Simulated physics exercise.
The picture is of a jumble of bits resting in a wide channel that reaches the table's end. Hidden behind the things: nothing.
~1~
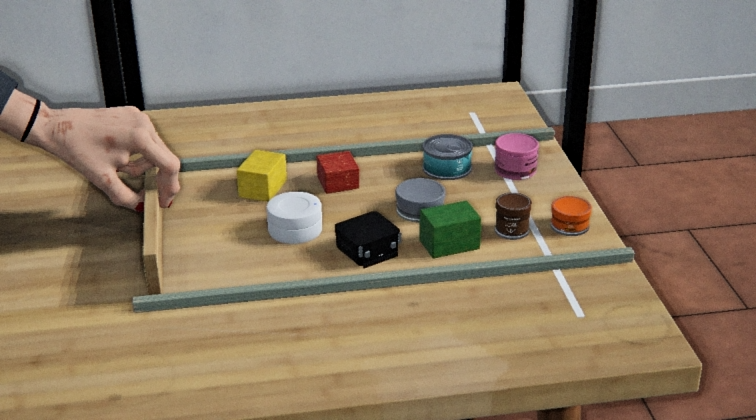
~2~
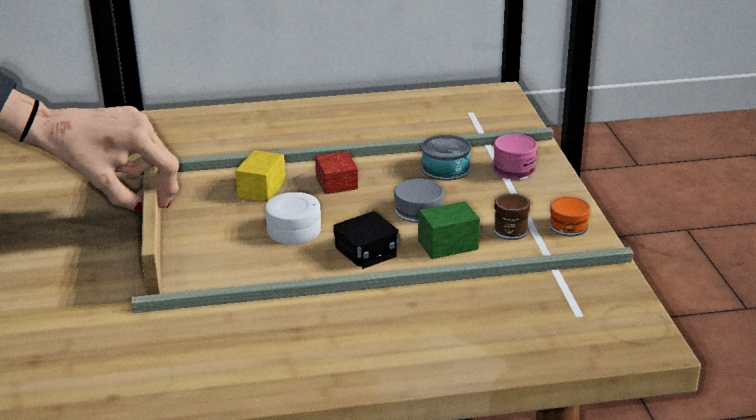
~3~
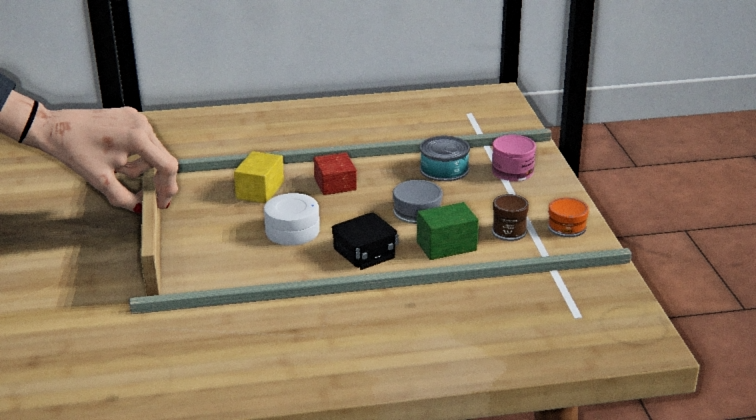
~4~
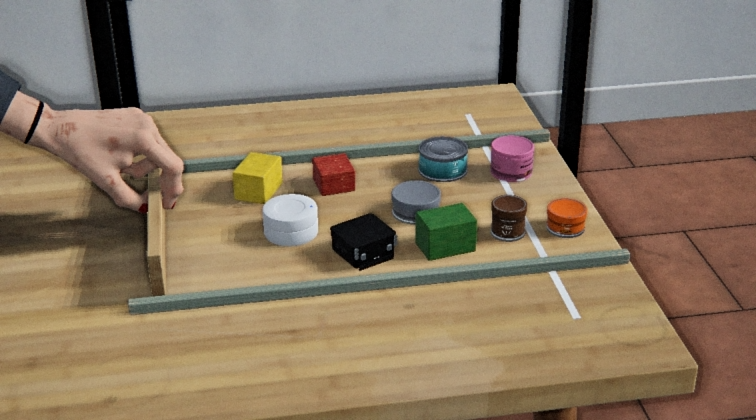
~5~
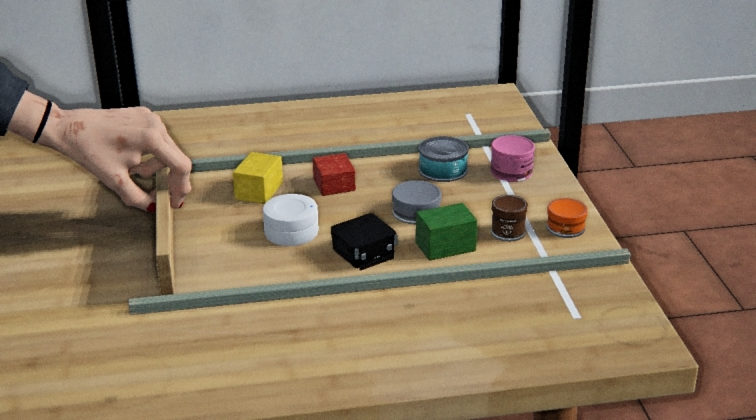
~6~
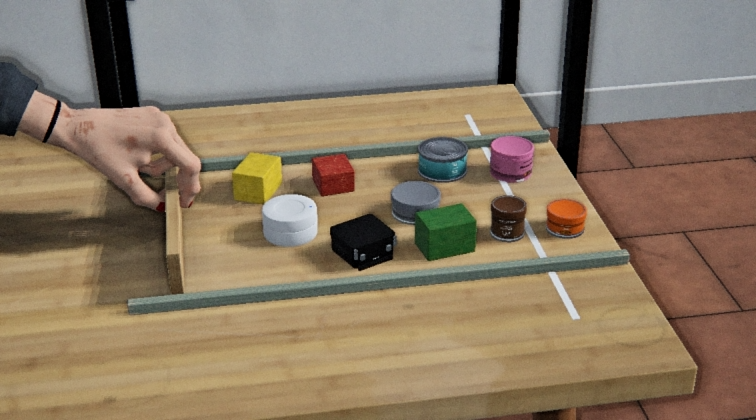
A hand held a small wooden board upright at the left of a channel on a table, then slid it slightly right toward the scattered colourful blocks and pots, which stayed practically still.
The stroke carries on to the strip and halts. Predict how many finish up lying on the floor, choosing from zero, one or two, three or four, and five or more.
My prediction is three or four.
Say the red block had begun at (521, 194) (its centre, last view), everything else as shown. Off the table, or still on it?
From that start the object is safe.
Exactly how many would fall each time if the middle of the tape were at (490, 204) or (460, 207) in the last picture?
First try 2, second try 1.
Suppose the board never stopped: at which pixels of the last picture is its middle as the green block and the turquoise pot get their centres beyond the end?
Approx. (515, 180) for the first, approx. (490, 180) for the second.
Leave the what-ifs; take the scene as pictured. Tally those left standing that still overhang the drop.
I'd say 1 of them.
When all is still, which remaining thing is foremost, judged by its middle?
I'd go with the green block.
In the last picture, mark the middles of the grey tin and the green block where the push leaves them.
(530, 178), and the other (606, 217).
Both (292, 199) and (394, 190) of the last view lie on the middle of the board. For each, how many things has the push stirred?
So far 3, and 9 at the second.
Soon after, none off yet; orange pot at rest near (566, 218); pink tub at rest near (511, 159); brown pot at rest near (508, 219).
Then, none off yet; orange pot moving near (575, 218); pink tub moved a little near (533, 160); brown pot moved about its own width near (539, 215).
At rest, the number that fall off is three or four; fallen, turquoise pot, brown pot, pink tub and orange pot.
